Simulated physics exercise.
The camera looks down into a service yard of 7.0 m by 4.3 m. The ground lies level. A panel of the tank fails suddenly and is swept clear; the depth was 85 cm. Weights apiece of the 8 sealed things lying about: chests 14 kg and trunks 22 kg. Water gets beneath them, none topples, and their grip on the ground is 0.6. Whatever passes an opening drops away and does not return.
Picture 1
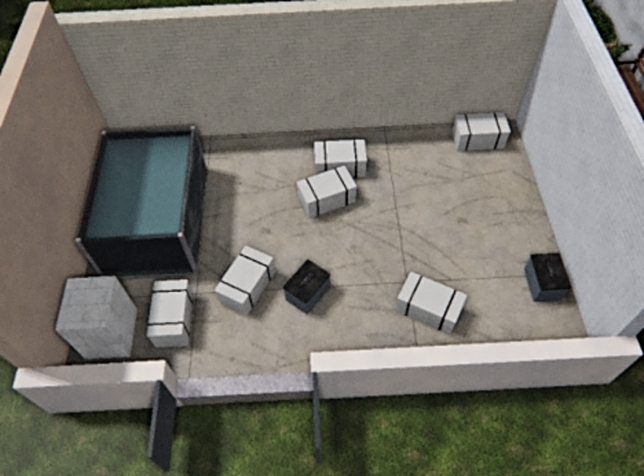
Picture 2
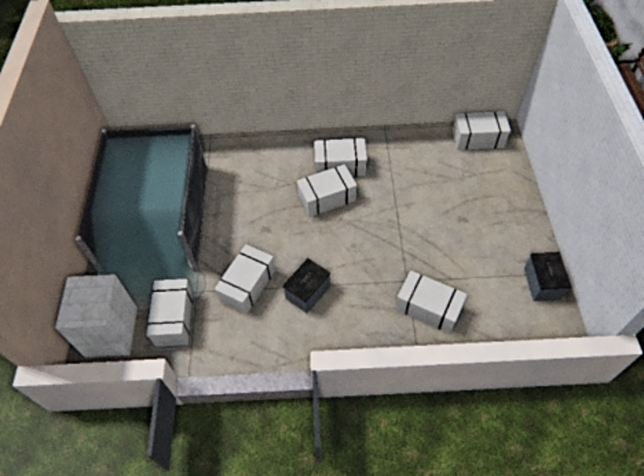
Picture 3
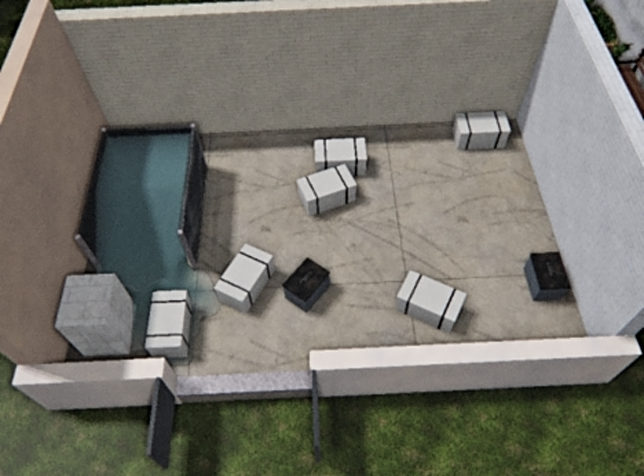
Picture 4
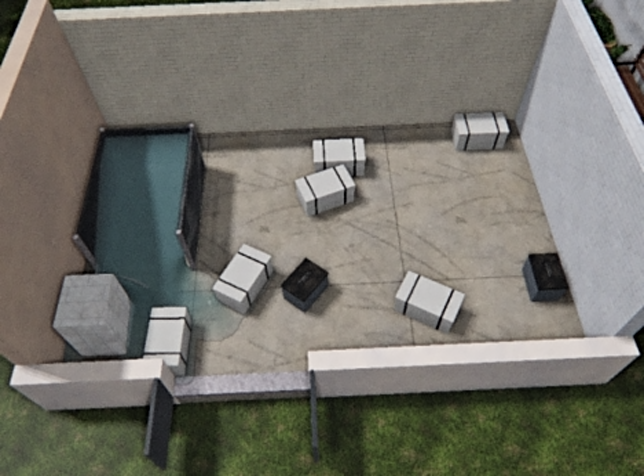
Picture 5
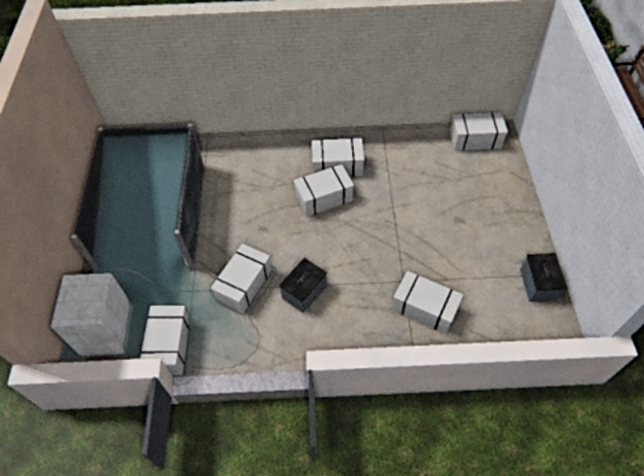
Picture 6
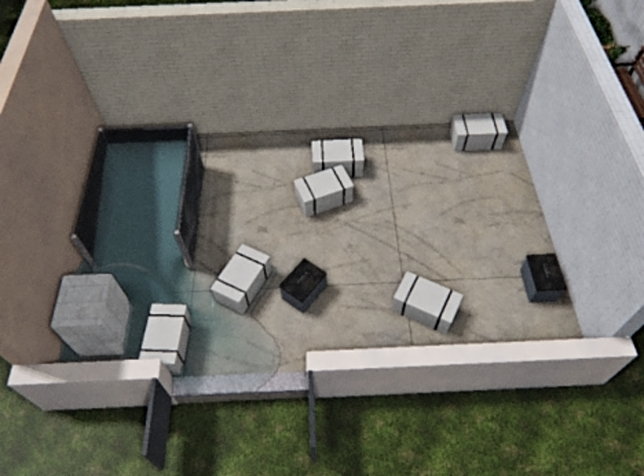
A walled service yard with a pale concrete floor, grass outside its front opening, is seen from high above by a camera that stays almost still. A dark-framed tank of teal water stands at the left behind a grey block, with white, black-banded boxes and two smaller black ones scattered rightward. The tank's near panel disappears, water spreads forward around the block toward the opening, and the nearest white box slides slightly toward the front wall while the others stay put.
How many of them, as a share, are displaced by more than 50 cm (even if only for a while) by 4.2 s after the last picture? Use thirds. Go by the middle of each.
That comes to between one and two thirds.
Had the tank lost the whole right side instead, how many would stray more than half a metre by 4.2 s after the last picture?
In that case 7 of them.
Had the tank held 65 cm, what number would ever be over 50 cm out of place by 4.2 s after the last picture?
In that case 3 of them.
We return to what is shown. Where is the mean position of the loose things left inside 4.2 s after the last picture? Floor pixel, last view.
Around (404, 229).
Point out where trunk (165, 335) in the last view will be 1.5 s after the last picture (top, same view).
Near (287, 374).
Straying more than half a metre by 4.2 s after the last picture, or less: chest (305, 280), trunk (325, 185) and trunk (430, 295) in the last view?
In turn: Past it, short of it, over.
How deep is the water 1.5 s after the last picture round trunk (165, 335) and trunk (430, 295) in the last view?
Roughly 14 and 2 cm.
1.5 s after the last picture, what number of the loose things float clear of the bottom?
I count 1.
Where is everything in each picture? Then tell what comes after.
In the first frame, a trunk at (168, 307) rests on the ground; a chest at (551, 270), on the bottom; water covers 2.5 m2; 0 of 8 have shifted.
In the second frame, a trunk at (168, 306), on the bottom; a chest at (551, 269), on the bottom; water covers 3.3 m2; 0 of 8 have shifted.
In the third frame, a trunk at (166, 318), on the bottom, 20 cm from its start; a chest at (551, 269), on the bottom; 3.9 m2 under water; 1 of 8 have shifted.
In the fourth frame, a trunk at (165, 336), on the bottom, 45 cm from its start; a chest at (549, 270) rests on the ground; water covers 4.7 m2; 1 of 8 have shifted.
In the fifth frame, a trunk at (163, 334), on the bottom, 45 cm from its start; a chest at (547, 271), on the bottom; 5.4 m2 under water; 1 of 8 have shifted.
In the sixth frame, a trunk at (163, 333) rests on the ground, 45 cm from its start; a chest at (547, 271), on the bottom; 6.2 m2 under water; 1 of 8 have shifted.
Then, 0.4 s after the last picture 1 of 8 are over 50 cm from their spots; 1 afloat.
Then, 1.5 s after the last picture 1 of 8 are over 50 cm from their spots; 1 afloat.
Then, 2.8 s after the last picture 3 of 8 are over 50 cm from their spots; 1 afloat.
Then, 4.2 s after the last picture 5 of 8 are over 50 cm from their spots, and 5 have been at some point; 0 afloat.
